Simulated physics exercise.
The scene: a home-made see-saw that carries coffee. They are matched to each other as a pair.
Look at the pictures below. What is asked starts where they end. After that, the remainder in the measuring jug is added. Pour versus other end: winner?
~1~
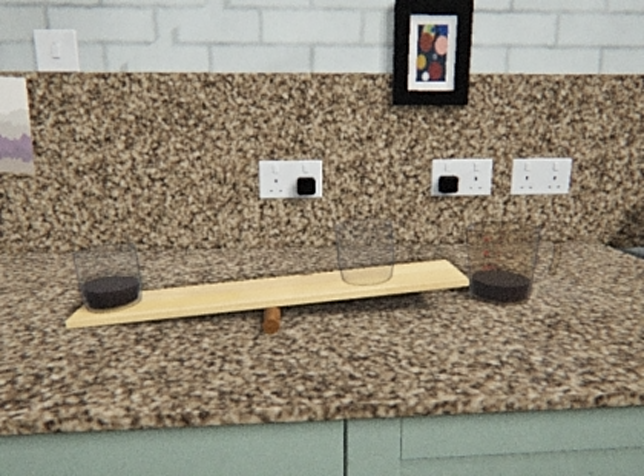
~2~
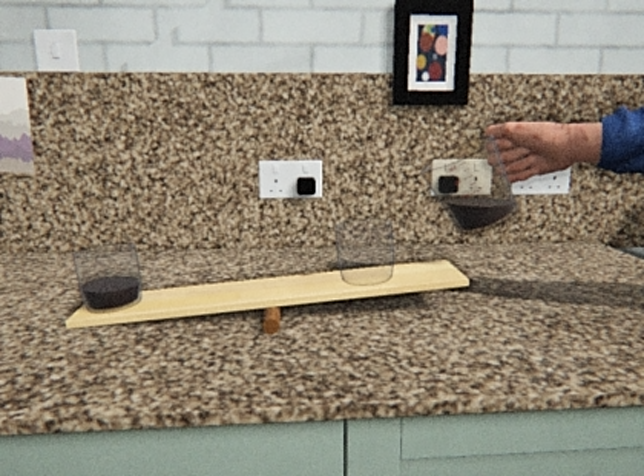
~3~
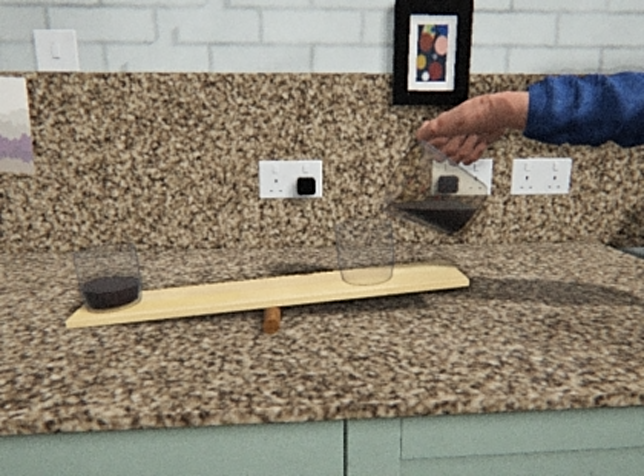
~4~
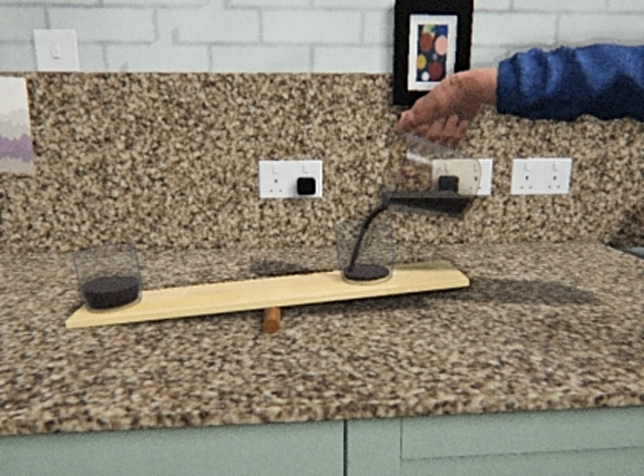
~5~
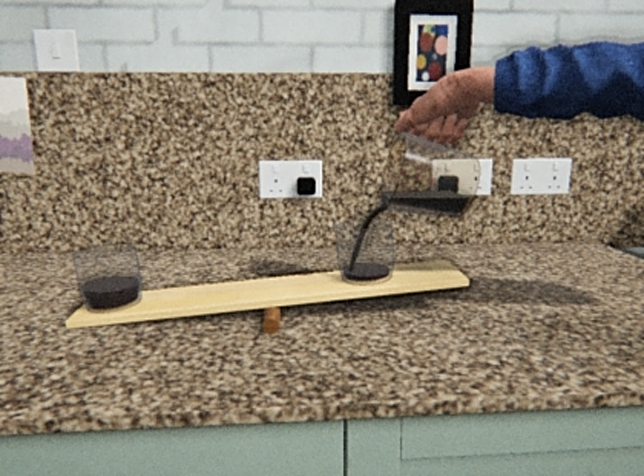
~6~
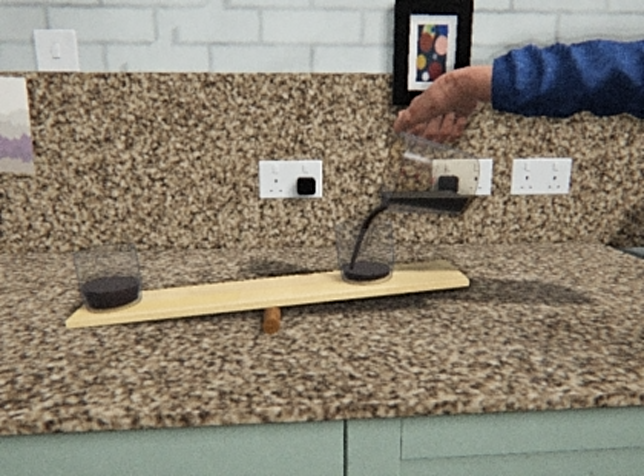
The other end.
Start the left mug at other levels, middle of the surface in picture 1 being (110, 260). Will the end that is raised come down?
I'd say it does not budge, honestly.
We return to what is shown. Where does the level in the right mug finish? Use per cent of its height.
Roughly 40%.
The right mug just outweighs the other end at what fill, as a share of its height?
Result: Some 75 per cent.
Shortly, the right mug is about a quarter full; the shelf board leans as before.
Then, the right mug is about a third full; the shelf board leans as before.
At the finish, the right mug is about a third full; the shelf board leans as before.
